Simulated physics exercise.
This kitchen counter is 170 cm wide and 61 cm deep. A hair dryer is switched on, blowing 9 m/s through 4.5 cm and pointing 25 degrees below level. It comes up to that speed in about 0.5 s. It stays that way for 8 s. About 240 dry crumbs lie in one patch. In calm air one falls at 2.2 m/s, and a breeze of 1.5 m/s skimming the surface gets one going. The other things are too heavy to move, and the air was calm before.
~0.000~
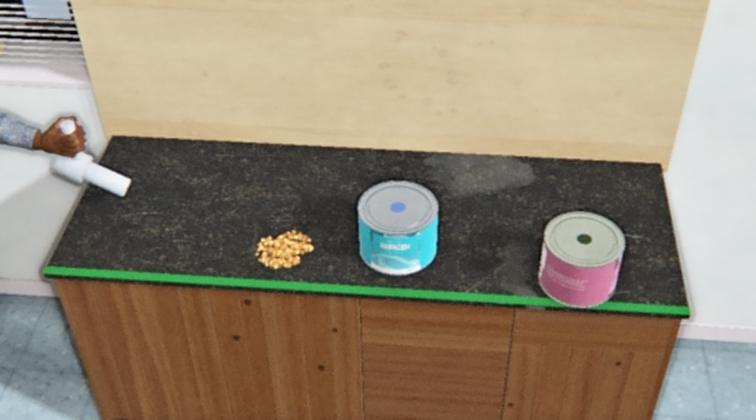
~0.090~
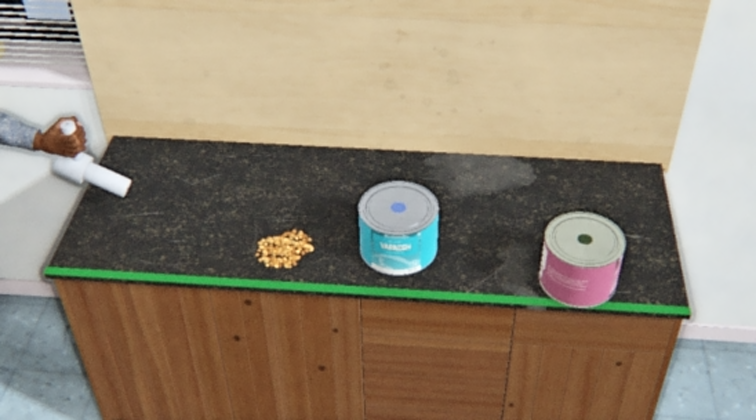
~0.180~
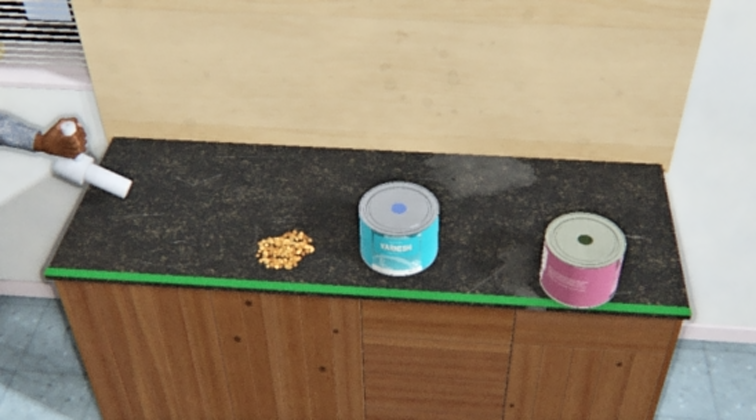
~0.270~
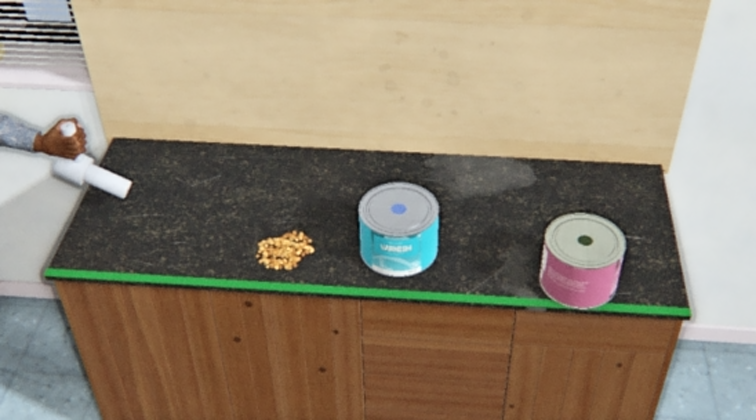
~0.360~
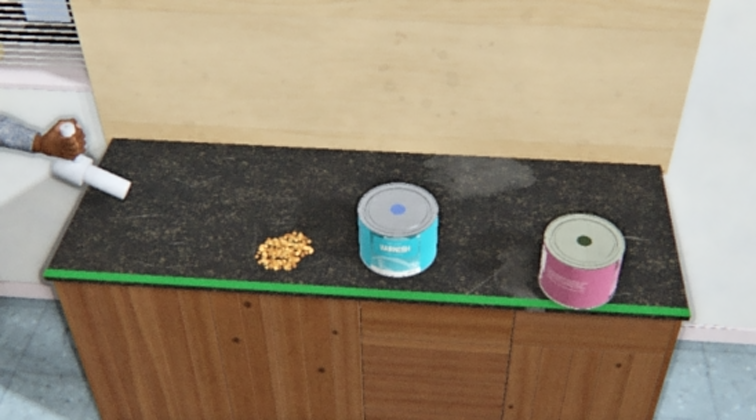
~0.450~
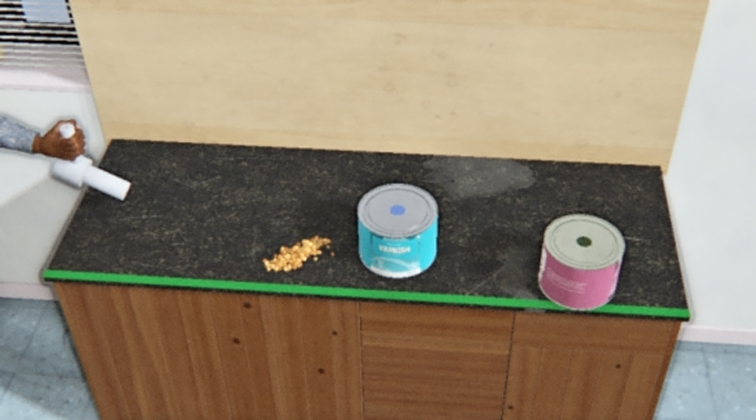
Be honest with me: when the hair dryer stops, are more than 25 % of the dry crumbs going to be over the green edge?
More than a quarter goes over that edge.
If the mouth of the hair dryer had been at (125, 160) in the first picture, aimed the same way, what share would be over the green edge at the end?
That gives roughly 90 % in the end.
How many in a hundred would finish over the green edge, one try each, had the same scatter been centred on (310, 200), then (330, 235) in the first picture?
0 and 30 in a hundred, respectively.
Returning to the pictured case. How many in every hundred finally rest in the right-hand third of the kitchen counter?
About 0 percent.
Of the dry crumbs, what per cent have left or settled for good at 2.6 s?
My guess would be around 90 %.
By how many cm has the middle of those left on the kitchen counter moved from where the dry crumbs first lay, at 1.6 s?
I'd guess near 35 cm.
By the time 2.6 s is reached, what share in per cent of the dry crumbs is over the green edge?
Estimate: Around 90 %.
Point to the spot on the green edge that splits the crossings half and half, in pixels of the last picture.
The middle crossing sits close to (393, 299) in the last picture.
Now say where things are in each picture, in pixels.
In the first frame, the middle of the dry crumbs is near (283, 249), none has stirred yet and the mouth of the hair dryer is at (127, 188).
In the second frame, the middle of the dry crumbs is near (283, 247), none has stirred yet and the green edge is centred on (358, 294).
In the third frame, the middle of the dry crumbs is near (284, 248), none has stirred yet, the top of a large tin is at (399, 208) and the top of a large tin is at (585, 239).
In the fourth frame, the middle of the dry crumbs is near (284, 248) and none has stirred yet.
In the fifth frame, the middle of the dry crumbs is near (284, 249) and none has stirred yet.
In the sixth frame, the middle of the dry crumbs is near (295, 255), the farthest in sight from the hair dryer is at (333, 255) and about 60 % have left their places.
After 1.6 s, 85 % are over the green edge; 88 % have settled or left.
After 2.6 s, 88 % are over the green edge; 90 % have settled or left.
After 4.4 s, 88 % are over the green edge; 92 % have settled or left.
After 8.0 s, at the end, 90 % are over the green edge.
